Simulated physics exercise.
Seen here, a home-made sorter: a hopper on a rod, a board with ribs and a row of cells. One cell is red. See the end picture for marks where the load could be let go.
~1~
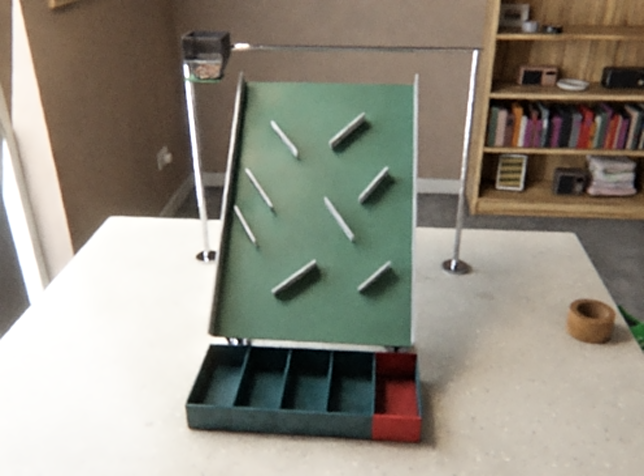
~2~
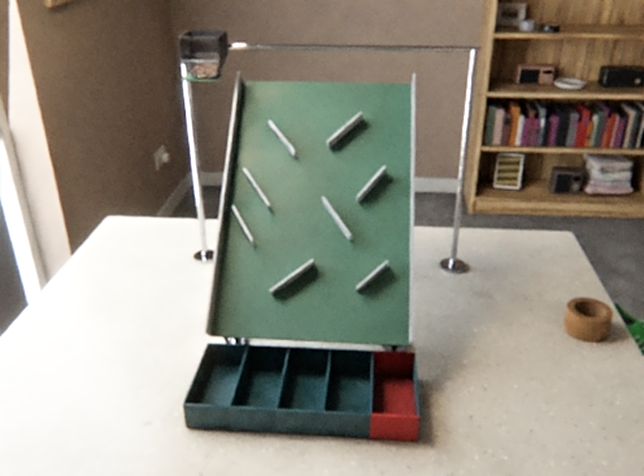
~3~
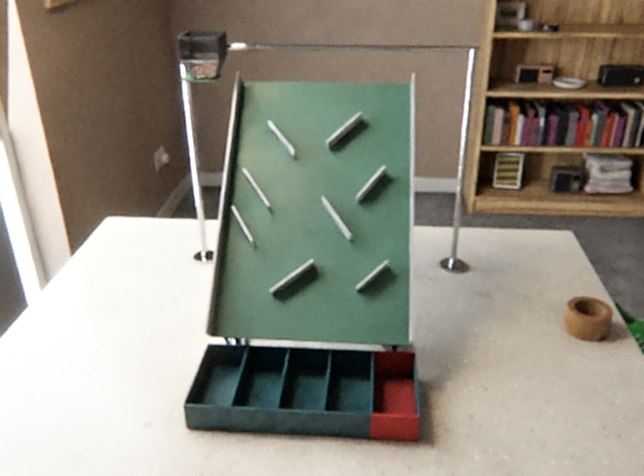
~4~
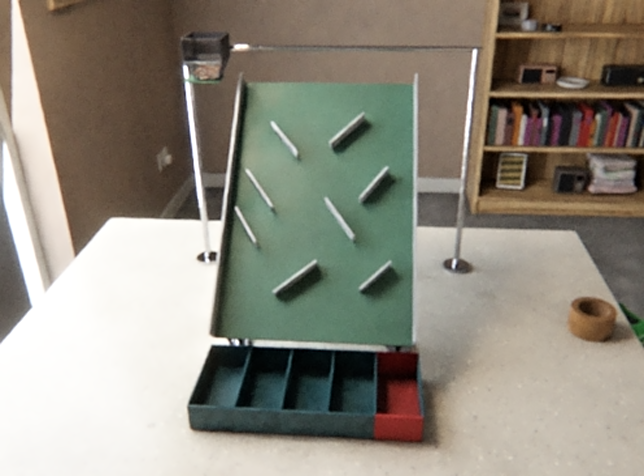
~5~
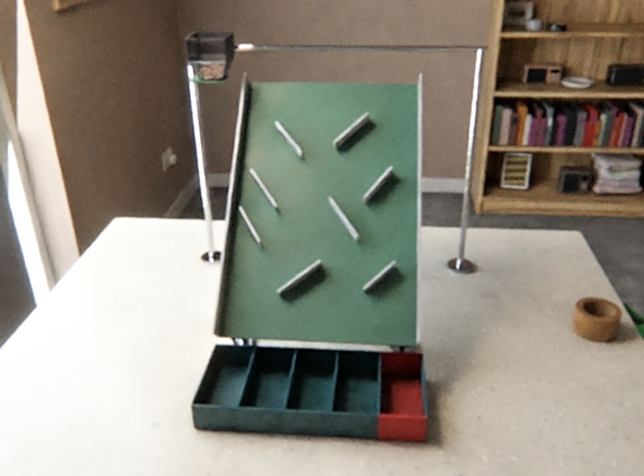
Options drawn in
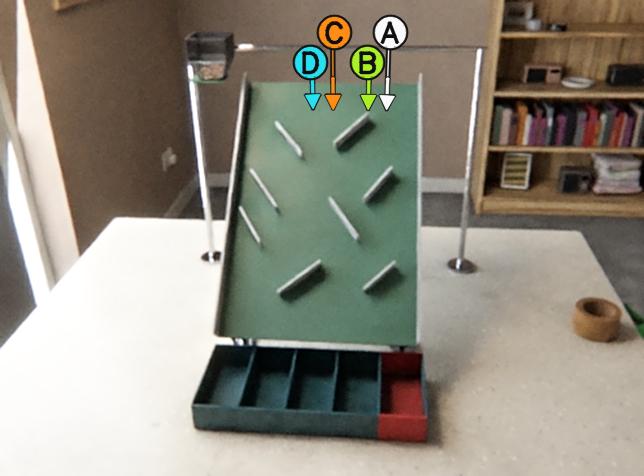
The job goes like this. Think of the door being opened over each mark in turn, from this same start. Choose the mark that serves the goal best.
Choose A.
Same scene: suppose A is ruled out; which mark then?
That would be B.
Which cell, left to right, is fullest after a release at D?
The first.
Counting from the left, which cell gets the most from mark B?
It is the first one.
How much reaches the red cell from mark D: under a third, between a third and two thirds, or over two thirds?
Under a third.
On the marked copy, mark A meets the board at (386, 104); mark B meets the board at (368, 104); mark C meets the board at (333, 104); mark D meets the board at (312, 103).
With A, about a third in the red cell, about half in other cells, a small part outside the box.
With B, a small part in the red cell, most in other cells, a small part outside the box.
With C, a stray few in the red cell, most in other cells, a small part outside the box.
With D, none in the red cell, nearly all in other cells, a small part outside the box.
